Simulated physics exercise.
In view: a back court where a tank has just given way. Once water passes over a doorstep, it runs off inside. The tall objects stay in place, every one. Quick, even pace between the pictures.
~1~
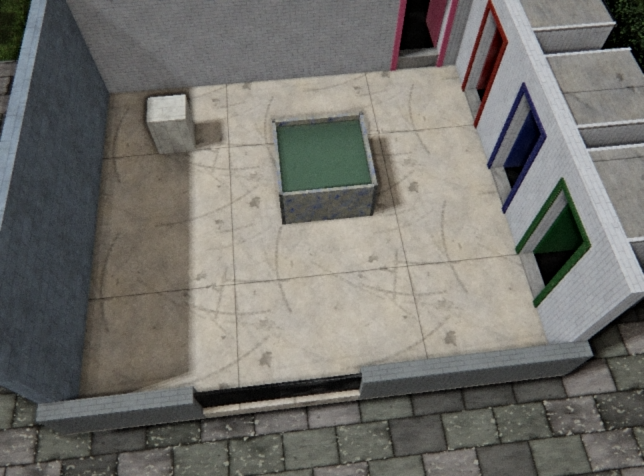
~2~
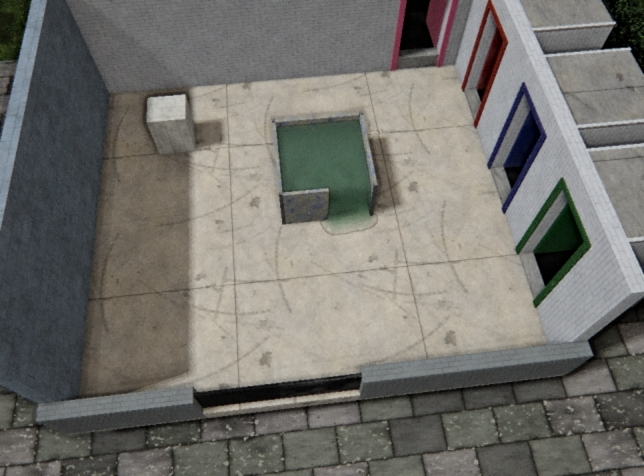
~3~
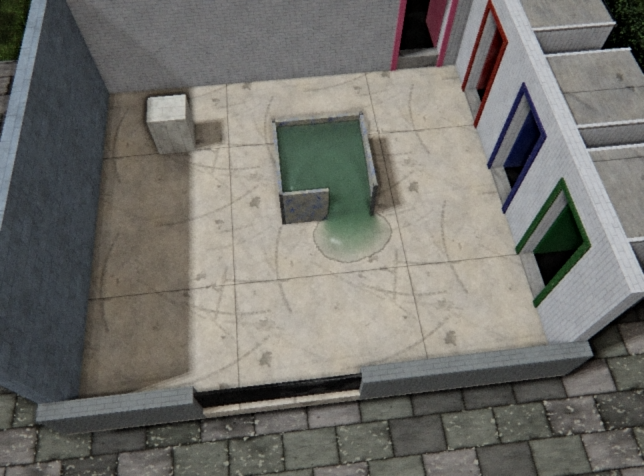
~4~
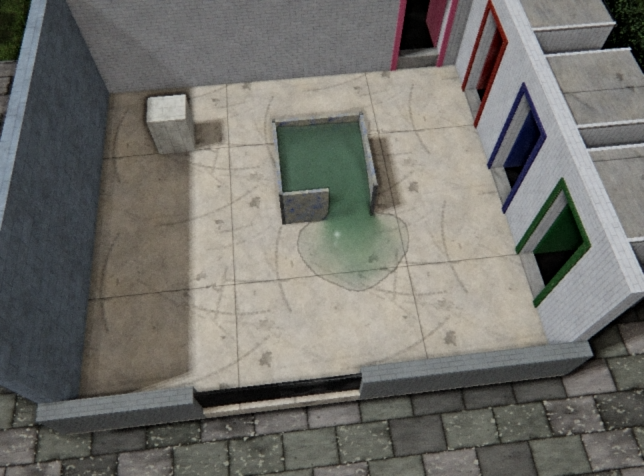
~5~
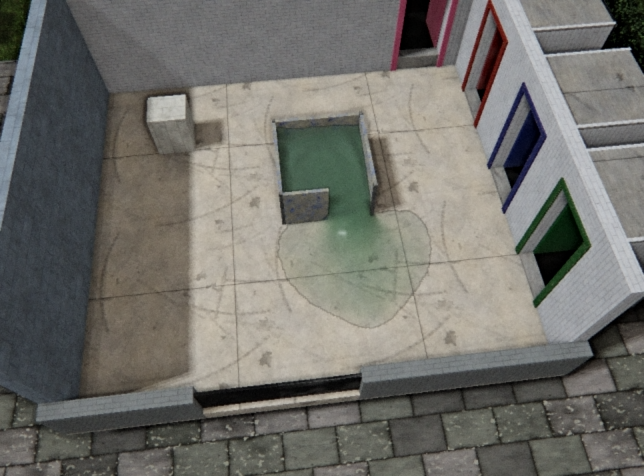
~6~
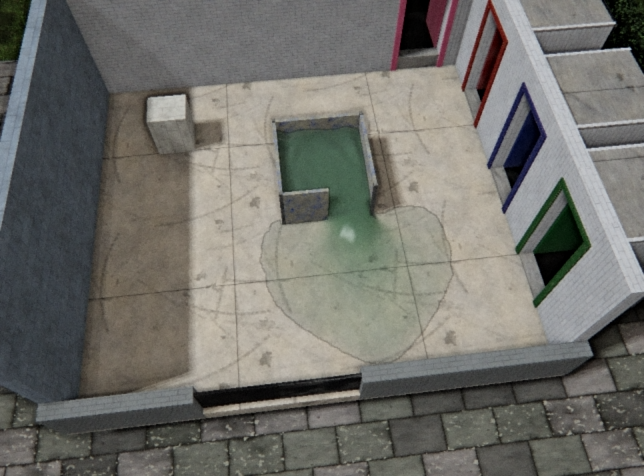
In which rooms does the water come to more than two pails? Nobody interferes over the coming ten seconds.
My prediction: I expect the red door to see two buckets at most; I expect the blue door to see two buckets at most; I expect the green door to see over two buckets; I expect the pink door to see two buckets at most.
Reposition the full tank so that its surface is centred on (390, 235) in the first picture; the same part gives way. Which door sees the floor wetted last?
The door marked pink.
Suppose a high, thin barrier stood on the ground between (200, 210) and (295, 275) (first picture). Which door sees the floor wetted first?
It turns out to be the green door.
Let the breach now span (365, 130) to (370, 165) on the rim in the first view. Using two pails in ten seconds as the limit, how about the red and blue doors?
The red door exceeds the limit and the blue door exceeds the limit.
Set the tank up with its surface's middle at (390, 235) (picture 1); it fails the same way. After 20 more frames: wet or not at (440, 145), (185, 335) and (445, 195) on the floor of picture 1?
One after the other: Covered, wet, wet.
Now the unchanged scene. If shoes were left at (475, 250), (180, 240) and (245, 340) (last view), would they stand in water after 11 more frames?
As listed, the points end up soaked, high and dry and soaked.
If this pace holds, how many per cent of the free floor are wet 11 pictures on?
30 %.
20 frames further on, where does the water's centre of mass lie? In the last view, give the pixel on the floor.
About (351, 272).
A moment on, water covers 25 % of the floor; the red door not reached, the blue door not reached, the green door not reached, the pink door not reached.
Next, water covers 30 % of the floor; the red door not reached, the blue door not reached, the green door under two buckets in, the pink door not reached.
Then, water covers 40 % of the floor; the red door not reached, the blue door wet at the sill, nothing in, the green door over two buckets in, the pink door not reached.
Later, water covers 70 % of the floor; the red door wet at the sill, nothing in, the blue door wet at the sill, nothing in, the green door over two buckets in, the pink door wet at the sill, nothing in.
In the end, water covers 95 % of the floor; the red door wet at the sill, nothing in, the blue door wet at the sill, nothing in, the green door over two buckets in, the pink door wet at the sill, nothing in.
